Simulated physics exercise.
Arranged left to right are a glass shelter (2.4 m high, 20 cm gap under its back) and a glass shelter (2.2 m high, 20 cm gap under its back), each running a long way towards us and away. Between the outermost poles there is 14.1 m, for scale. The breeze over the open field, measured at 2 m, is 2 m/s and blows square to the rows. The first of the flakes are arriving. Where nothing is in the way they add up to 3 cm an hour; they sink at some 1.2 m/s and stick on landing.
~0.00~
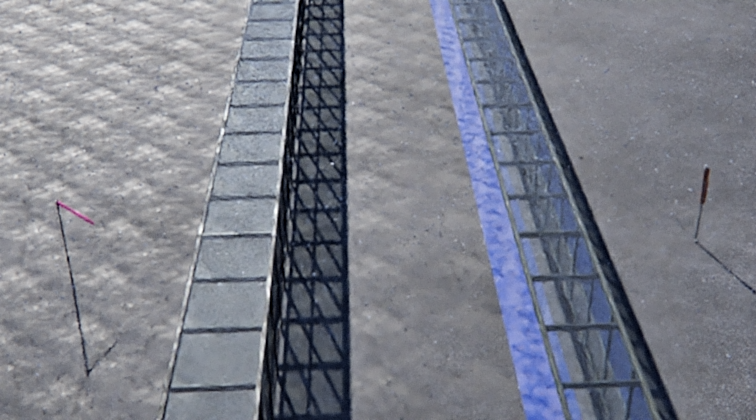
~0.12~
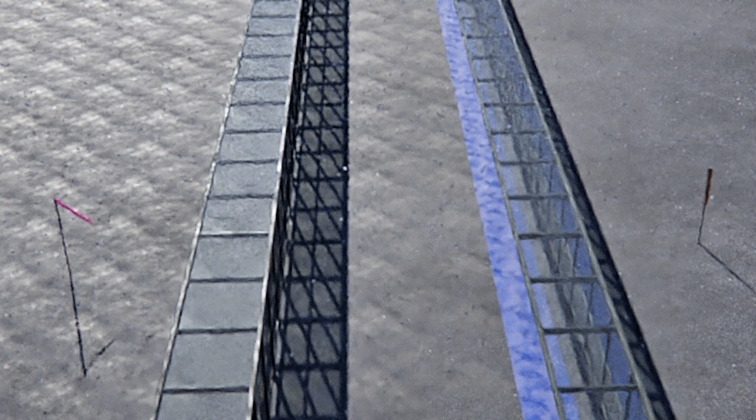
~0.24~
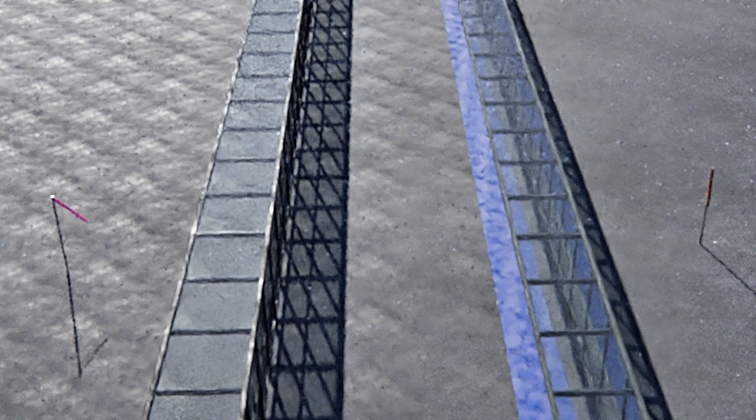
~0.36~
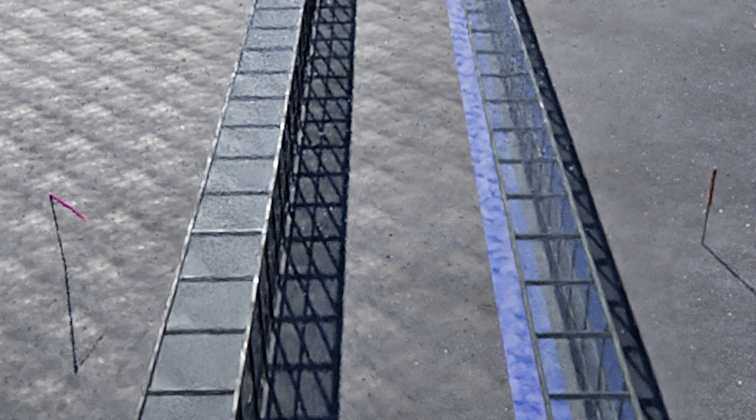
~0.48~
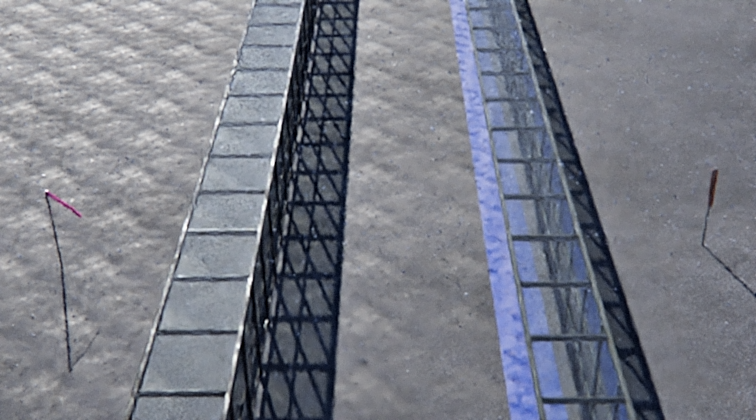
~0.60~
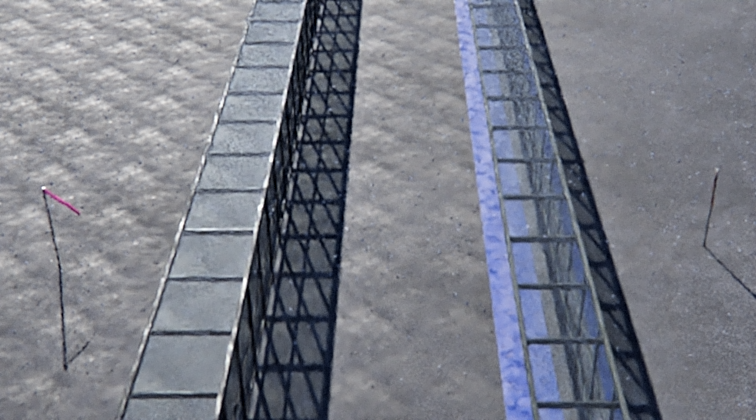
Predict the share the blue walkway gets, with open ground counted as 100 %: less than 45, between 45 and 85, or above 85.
The blue walkway gets not even 45 % of the open amount.
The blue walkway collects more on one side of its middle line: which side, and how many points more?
The left-hand side, by some 10 points.
In 10 minutes the blue walkway collects 0 mm against 5 mm in the open.
In 30 minutes the blue walkway collects 1 mm against 15 mm in the open.
In 60 minutes the blue walkway collects 2 mm against 30 mm in the open, so the blue walkway has 6 % of the open amount; the left half of it has 12 %, the right half 0 %.
